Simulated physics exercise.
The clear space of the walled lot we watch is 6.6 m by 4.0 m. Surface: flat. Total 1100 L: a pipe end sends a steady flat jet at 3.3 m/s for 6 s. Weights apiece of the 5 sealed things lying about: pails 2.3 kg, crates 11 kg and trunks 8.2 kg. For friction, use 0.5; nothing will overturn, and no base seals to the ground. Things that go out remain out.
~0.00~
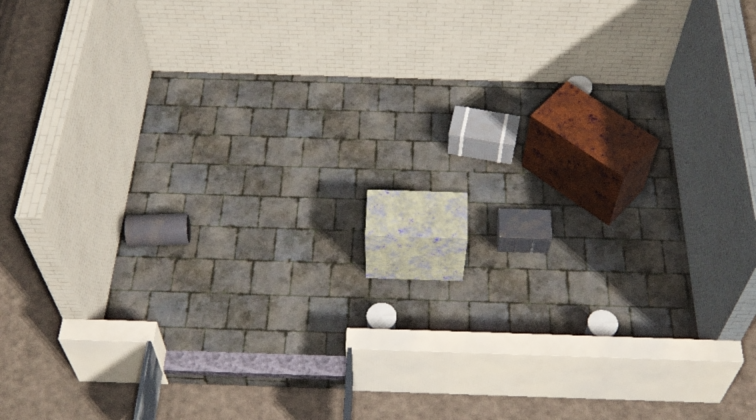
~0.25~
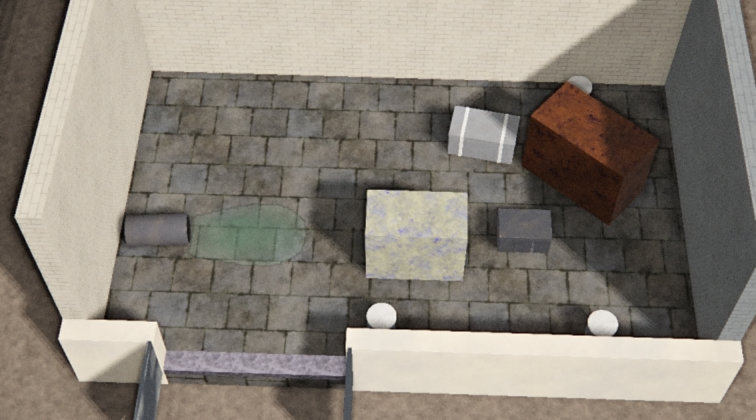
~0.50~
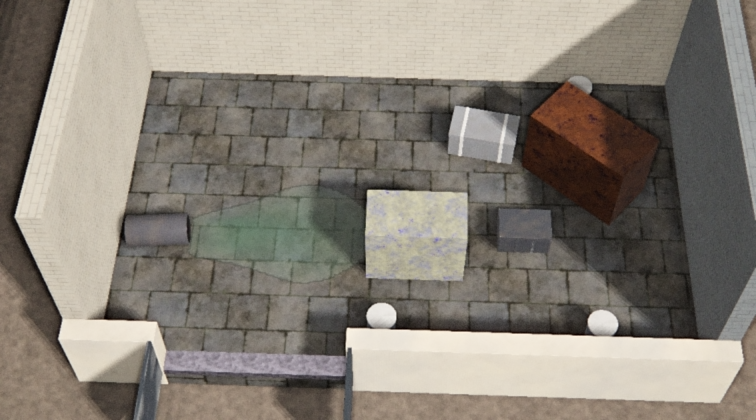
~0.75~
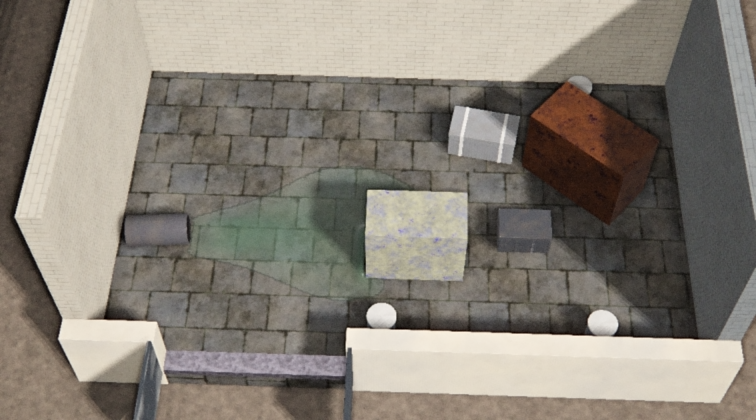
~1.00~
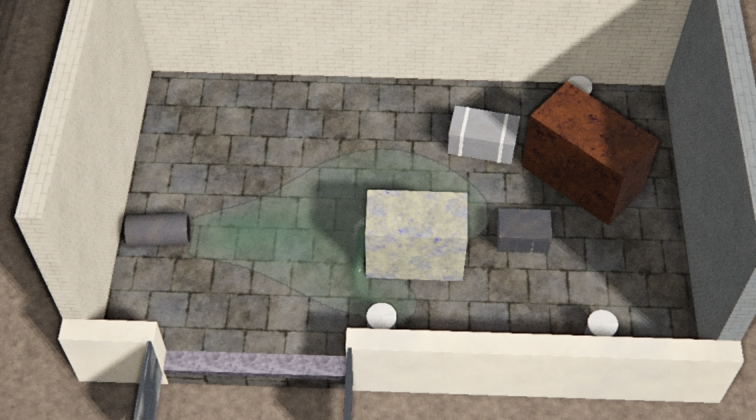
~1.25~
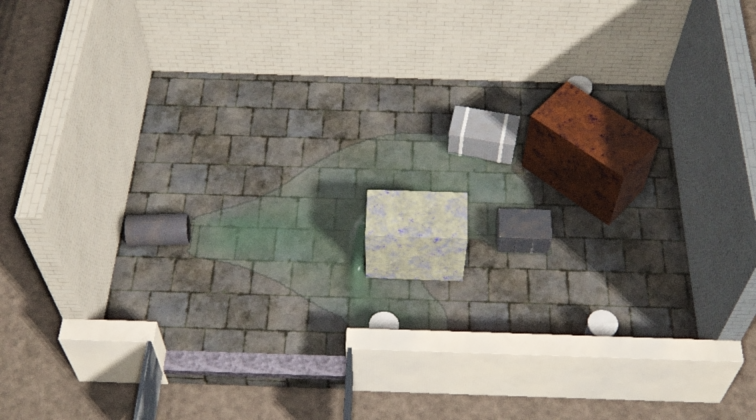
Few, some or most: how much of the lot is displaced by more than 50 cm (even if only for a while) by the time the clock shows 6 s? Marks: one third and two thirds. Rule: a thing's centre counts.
Share: At least two thirds.
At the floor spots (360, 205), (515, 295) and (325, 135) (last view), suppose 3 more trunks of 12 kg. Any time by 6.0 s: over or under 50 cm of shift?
First exceeds it, second does not reach it, third does not reach it.
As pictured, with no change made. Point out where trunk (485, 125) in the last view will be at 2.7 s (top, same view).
It would be close to (514, 73) by then.
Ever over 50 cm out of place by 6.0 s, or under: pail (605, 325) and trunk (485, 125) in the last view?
In order: Beyond the mark, beyond the mark.
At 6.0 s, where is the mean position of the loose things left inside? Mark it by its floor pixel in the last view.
At about (568, 214).
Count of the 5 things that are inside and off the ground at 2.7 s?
The number is 2.
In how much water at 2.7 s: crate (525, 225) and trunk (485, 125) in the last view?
Roughly 2 and 5 cm.
After 1.8 s 0 of 5 are over 50 cm from their spots; 1 afloat.
After 2.7 s 2 of 5 are over 50 cm from their spots; 2 afloat.
After 4.2 s 4 of 5 are over 50 cm from their spots; 3 afloat.
After 6.0 s 4 of 5 are over 50 cm from their spots, and 4 have been at some point; 5 afloat.
